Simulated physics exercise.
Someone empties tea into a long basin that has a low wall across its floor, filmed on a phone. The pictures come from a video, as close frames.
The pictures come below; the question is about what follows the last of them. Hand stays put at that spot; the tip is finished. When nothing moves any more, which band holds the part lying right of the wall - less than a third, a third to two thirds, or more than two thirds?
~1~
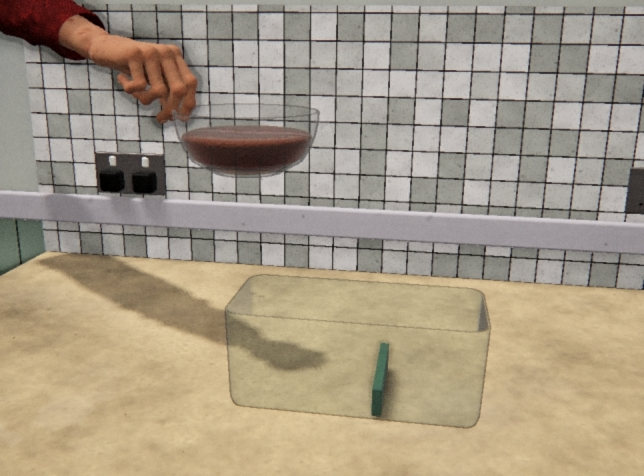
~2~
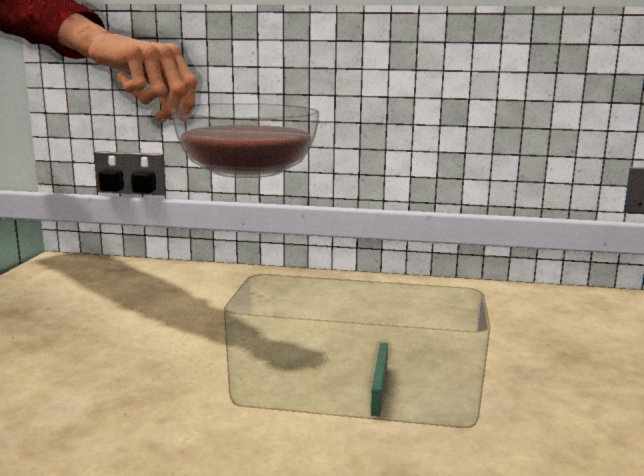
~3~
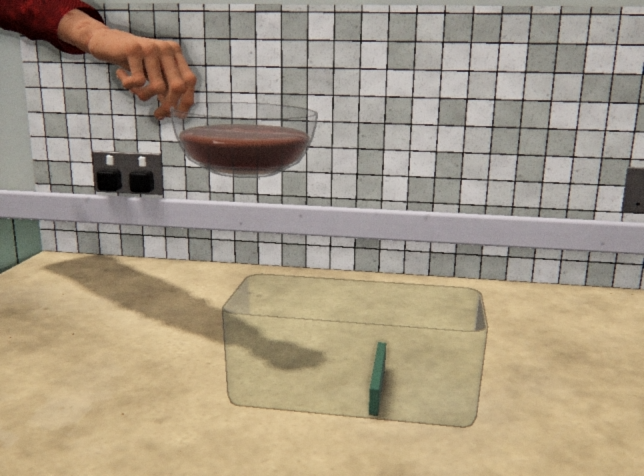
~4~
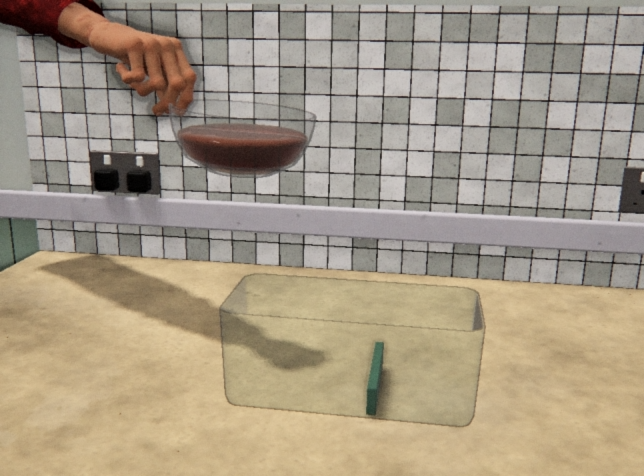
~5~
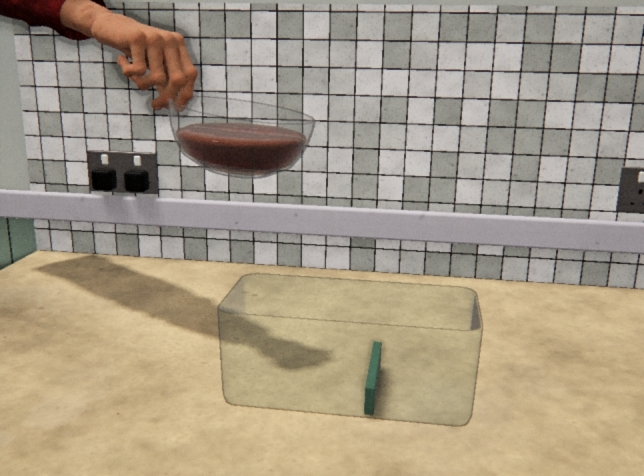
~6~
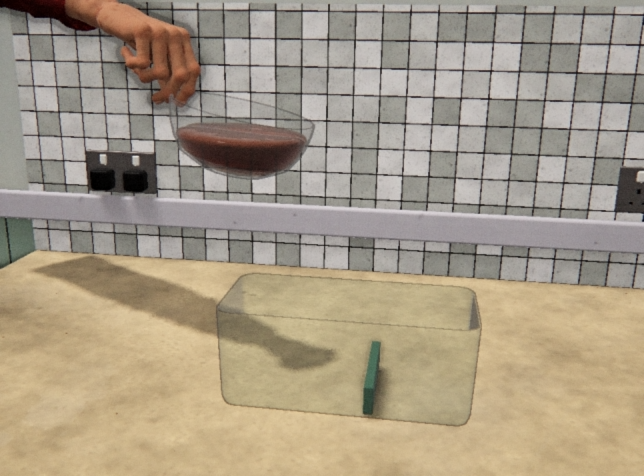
Fails to reach a third.
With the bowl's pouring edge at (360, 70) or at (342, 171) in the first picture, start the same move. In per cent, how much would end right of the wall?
Near 65 % and 40 %.
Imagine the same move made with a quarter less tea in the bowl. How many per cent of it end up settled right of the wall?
Some 10 parts in a hundred.
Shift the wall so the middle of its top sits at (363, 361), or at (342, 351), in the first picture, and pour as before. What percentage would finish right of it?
My guess is some 45 percent the first time and some 70 percent the second.
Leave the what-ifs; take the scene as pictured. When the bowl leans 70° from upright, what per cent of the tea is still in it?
It comes to 45 per cent or so.
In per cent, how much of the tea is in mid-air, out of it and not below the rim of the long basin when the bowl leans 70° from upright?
Around 50 %.
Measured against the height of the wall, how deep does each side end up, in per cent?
Roughly 60 percent left, 30 percent right.
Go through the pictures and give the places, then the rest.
In the first frame, it leans 0°; its right rim is at (317, 114); the tea meets the walls at (186, 131) and (313, 136); the long basin's rim runs from (238, 293) to (486, 311); the wall's top is at (381, 366).
In the second frame, it leans 1°; its right rim is at (317, 115); the tea meets the walls at (185, 131) and (312, 136).
In the third frame, it leans 2°; its right rim is at (316, 116); the tea meets the walls at (184, 129) and (311, 136).
In the fourth frame, it leans 4°; its right rim is at (314, 119); the tea meets the walls at (182, 128) and (309, 137).
In the fifth frame, it leans 8°; its right rim is at (313, 124); the tea meets the walls at (181, 127) and (308, 138).
In the sixth frame, it leans 12°; its right rim is at (313, 129); the tea meets the walls at (181, 127) and (308, 138).
A moment on, the bowl is tipped part way and 45 per cent is still to pour, 7 is left of the wall and 0 right of it.
Next, the bowl is tipped right over and 3 per cent is still to pour, 63 is left of the wall and 22 right of it.
Then the bowl is tipped right over and 0 per cent is still to pour, 76 is left of the wall and 23 right of it.
Later the bowl is tipped right over and 0 per cent is still to pour, 75 is left of the wall and 24 right of it.
At rest 75 per cent lies left of the wall, 24 right of it and 1 outside.
